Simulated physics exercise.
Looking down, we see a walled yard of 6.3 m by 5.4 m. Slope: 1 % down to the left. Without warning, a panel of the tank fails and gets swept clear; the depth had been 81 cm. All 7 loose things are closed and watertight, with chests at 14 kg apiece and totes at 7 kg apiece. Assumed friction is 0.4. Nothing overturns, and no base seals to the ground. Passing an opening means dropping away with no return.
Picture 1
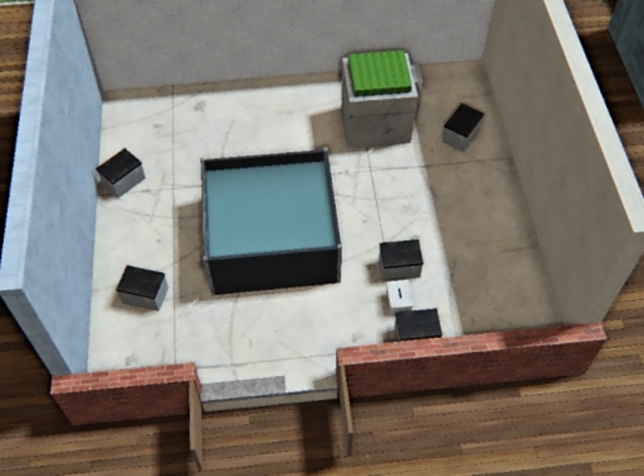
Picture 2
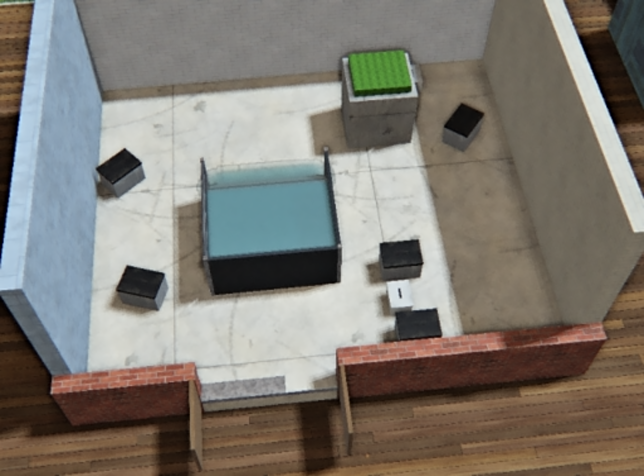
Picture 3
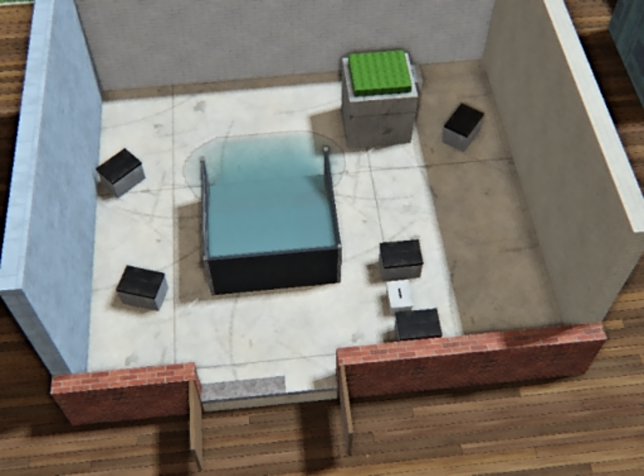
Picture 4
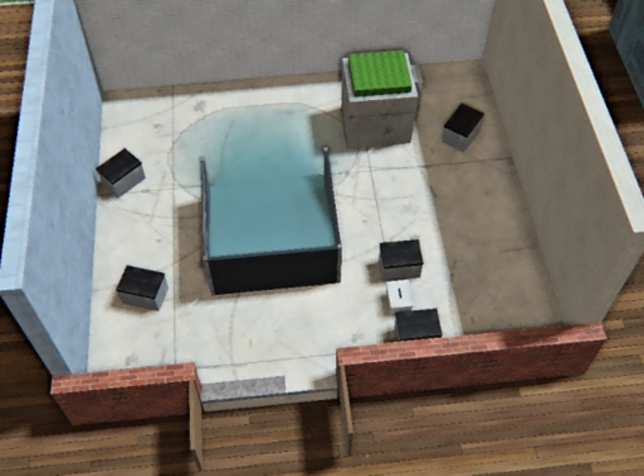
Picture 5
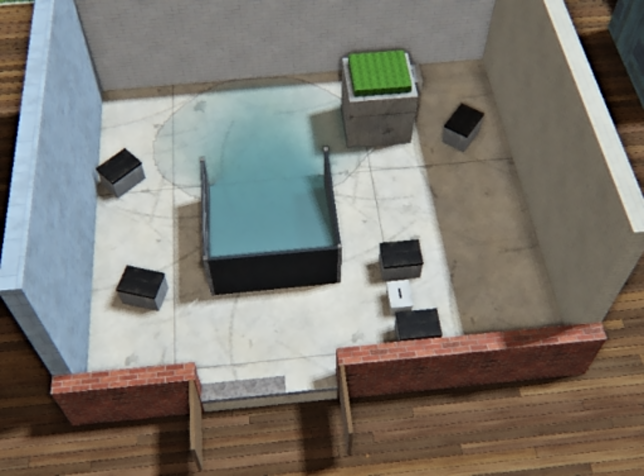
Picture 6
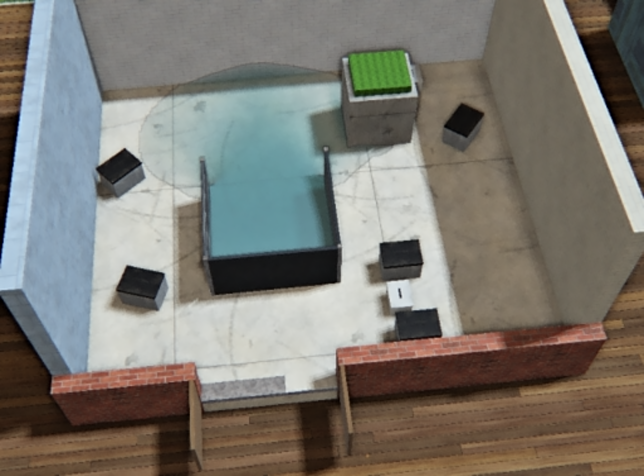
The video shows a walled yard with a dark tank of bluish water, whose back panel disappears, and water spreads across the pale floor toward the back and left, while the surrounding dark-topped boxes and green-topped block stay still.
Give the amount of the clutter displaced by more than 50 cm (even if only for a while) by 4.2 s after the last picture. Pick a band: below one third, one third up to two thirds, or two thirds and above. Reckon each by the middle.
The share is one third up to two thirds.
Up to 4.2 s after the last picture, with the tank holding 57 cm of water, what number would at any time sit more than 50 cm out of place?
Result: 3.
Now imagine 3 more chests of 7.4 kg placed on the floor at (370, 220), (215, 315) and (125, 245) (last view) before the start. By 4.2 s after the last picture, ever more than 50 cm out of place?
First stays inside, second goes beyond, third goes beyond.
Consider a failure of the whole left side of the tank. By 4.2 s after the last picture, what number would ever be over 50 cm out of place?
Count: 5.
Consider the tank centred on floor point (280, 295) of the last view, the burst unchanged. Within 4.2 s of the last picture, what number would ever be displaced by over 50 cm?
Result: 4 of them.
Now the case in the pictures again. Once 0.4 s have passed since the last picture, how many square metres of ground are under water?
Roughly 11.5 m2.
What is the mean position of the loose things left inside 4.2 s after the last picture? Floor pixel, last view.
Close to pixel (387, 288).
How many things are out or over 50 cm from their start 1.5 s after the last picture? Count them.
I count 1 of them.
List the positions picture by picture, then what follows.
A chest at (141, 281), on the bottom; a tote at (412, 74), on the bottom; water covers 2.6 m2; 0 of 7 have shifted, in the first frame.
A chest at (141, 281), on the bottom; a tote at (412, 74) rests on the ground; 3.7 m2 under water; 0 of 7 have shifted, in the second frame.
A chest at (141, 281), on the bottom; a tote at (412, 74) rests on the ground; 5.2 m2 under water; 0 of 7 have shifted, in the third frame.
A chest at (141, 281), on the bottom; a tote at (412, 74) rests on the ground; water covers 7.0 m2; 0 of 7 have shifted, in the fourth frame.
A chest at (141, 281), on the bottom; a tote at (412, 74), on the bottom; water covers 8.8 m2; 0 of 7 have shifted, in the fifth frame.
A chest at (141, 281), on the bottom; a tote at (412, 74), on the bottom; water covers 10.0 m2; 0 of 7 have shifted, in the sixth frame.
Then, 0.4 s after the last picture 0 of 7 are over 50 cm from their spots; 0 afloat.
Then, 1.5 s after the last picture 1 of 7 are over 50 cm from their spots; 0 afloat.
Then, 2.8 s after the last picture 3 of 7 are over 50 cm from their spots; 0 afloat.
Then, 4.2 s after the last picture 4 of 7 are over 50 cm from their spots, and 4 have been at some point; 2 afloat.
